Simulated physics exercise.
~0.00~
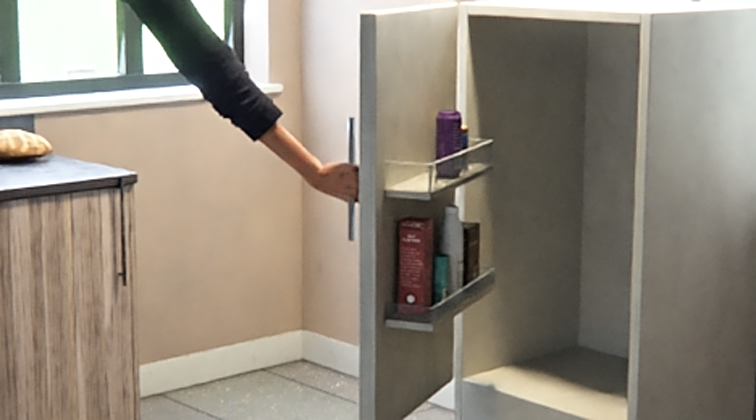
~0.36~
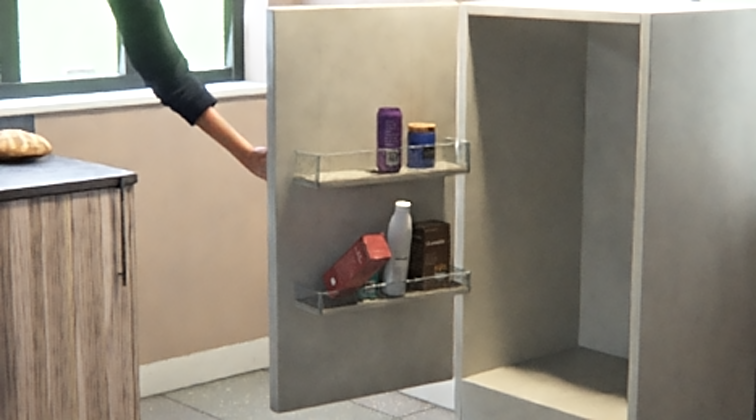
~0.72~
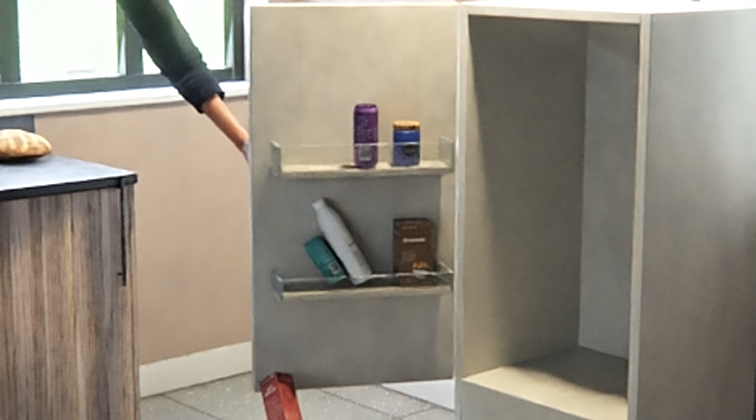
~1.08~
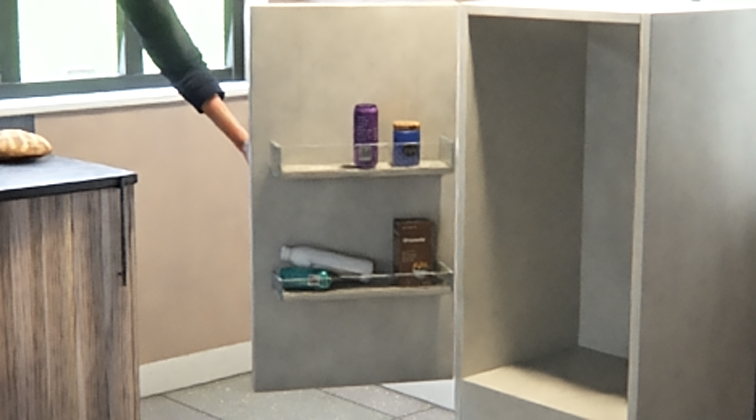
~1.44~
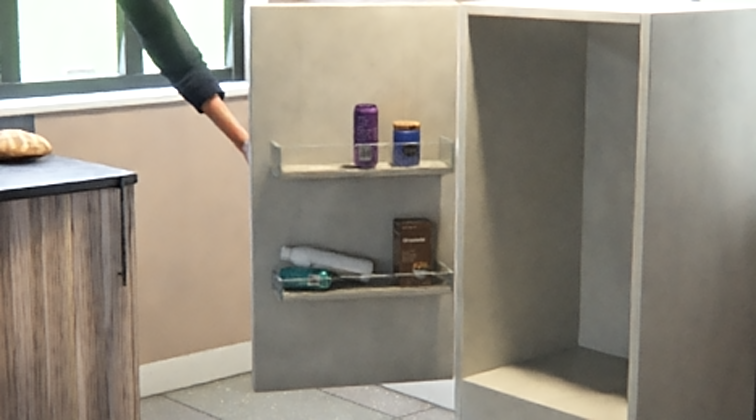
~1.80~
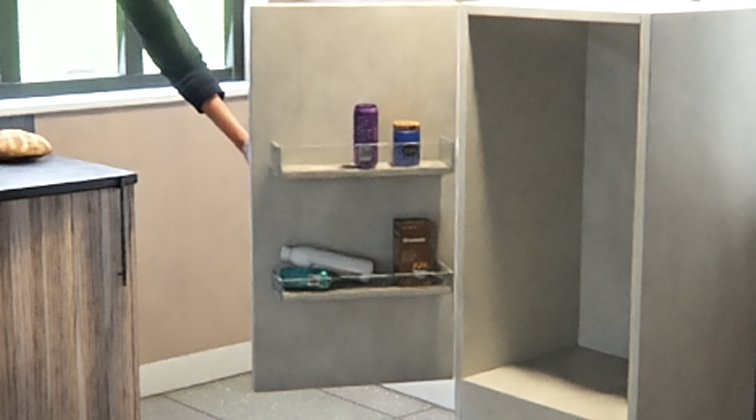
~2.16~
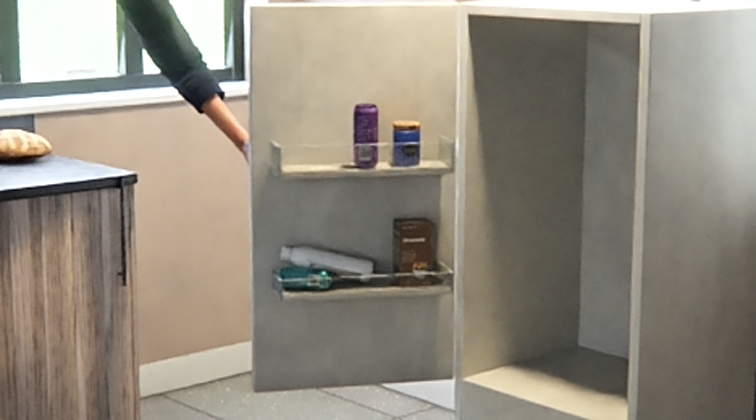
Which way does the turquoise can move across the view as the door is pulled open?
It moves to the left, carried along in the lower rack as the door swings wider.
